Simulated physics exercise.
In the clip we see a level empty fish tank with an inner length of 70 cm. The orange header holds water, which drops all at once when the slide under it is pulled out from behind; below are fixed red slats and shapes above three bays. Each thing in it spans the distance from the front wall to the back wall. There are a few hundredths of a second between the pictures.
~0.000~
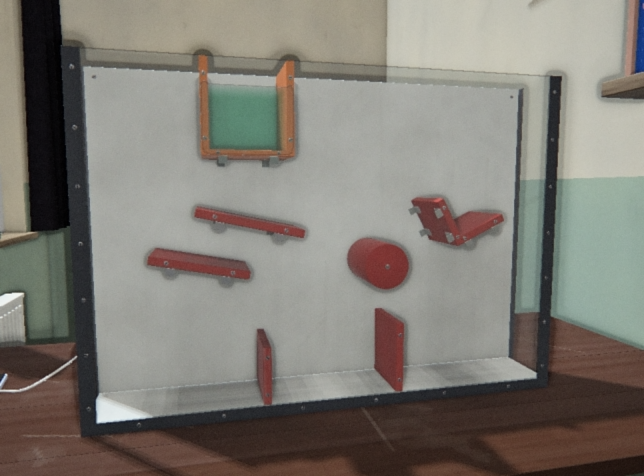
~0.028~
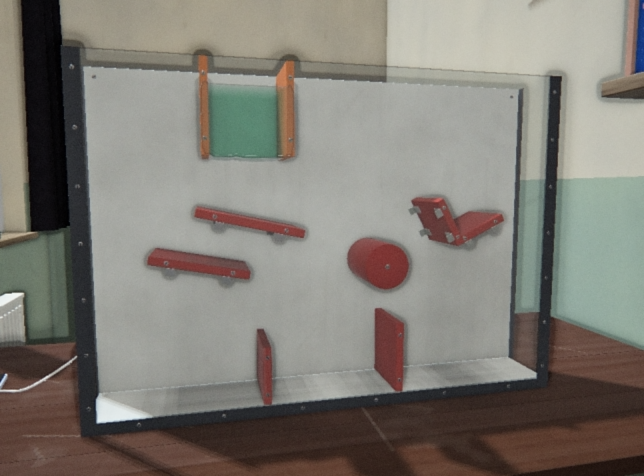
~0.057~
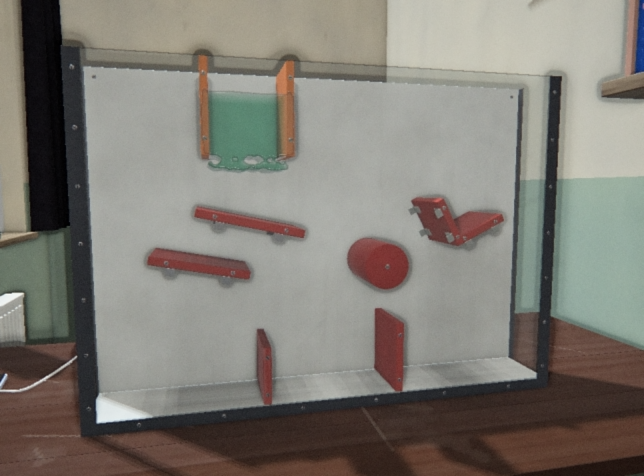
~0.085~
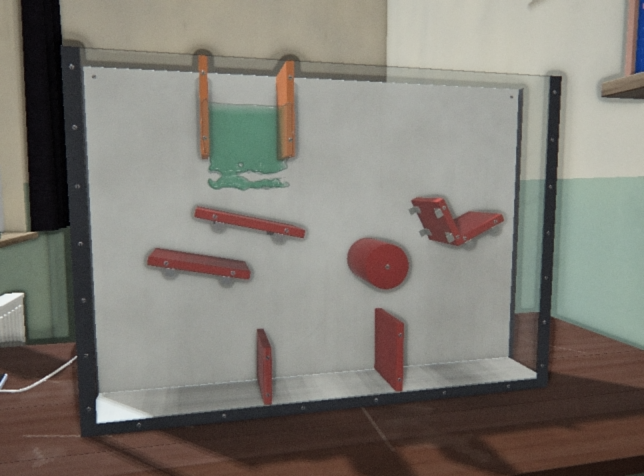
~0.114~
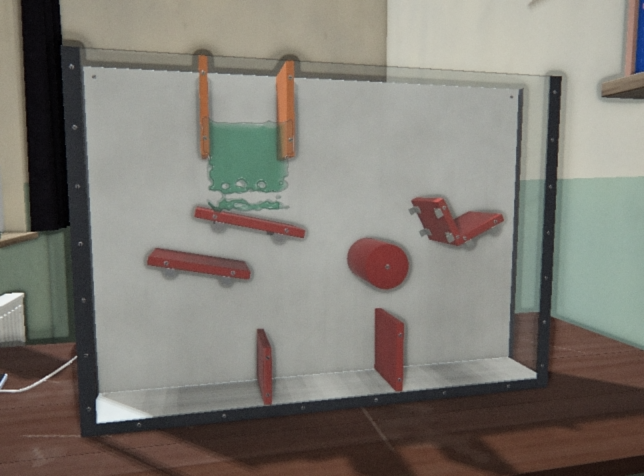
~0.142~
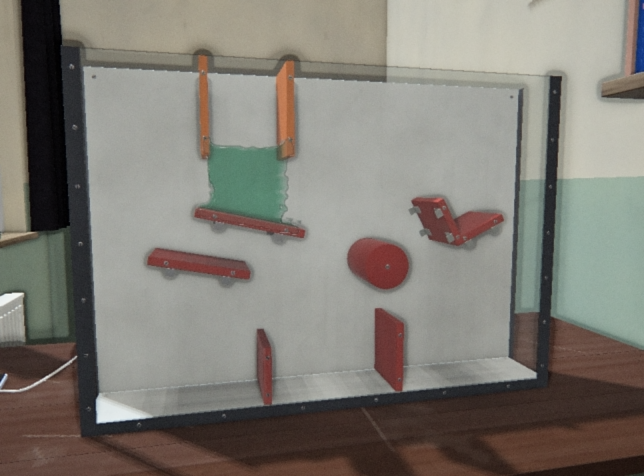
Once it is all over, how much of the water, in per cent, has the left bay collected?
The left bay collects roughly 25 percent of it.
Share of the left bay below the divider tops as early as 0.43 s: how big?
That share comes to around 16 percent, give or take.
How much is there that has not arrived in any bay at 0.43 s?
Around 50 %.
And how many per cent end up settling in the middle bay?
Roughly 62 percent.
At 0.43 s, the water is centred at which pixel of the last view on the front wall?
Centre of mass (last view): Approx. (300, 312).
Then, 0.26 s in, hardly anything has reached the bottom yet.
Then, 0.43 s in, 49 per cent is down, the largest part in the middle bay.
Then, 0.83 s in, 95 per cent is down, the largest part in the middle bay.
Finally, the split from left to right is 26, 61 and 13 per cent.
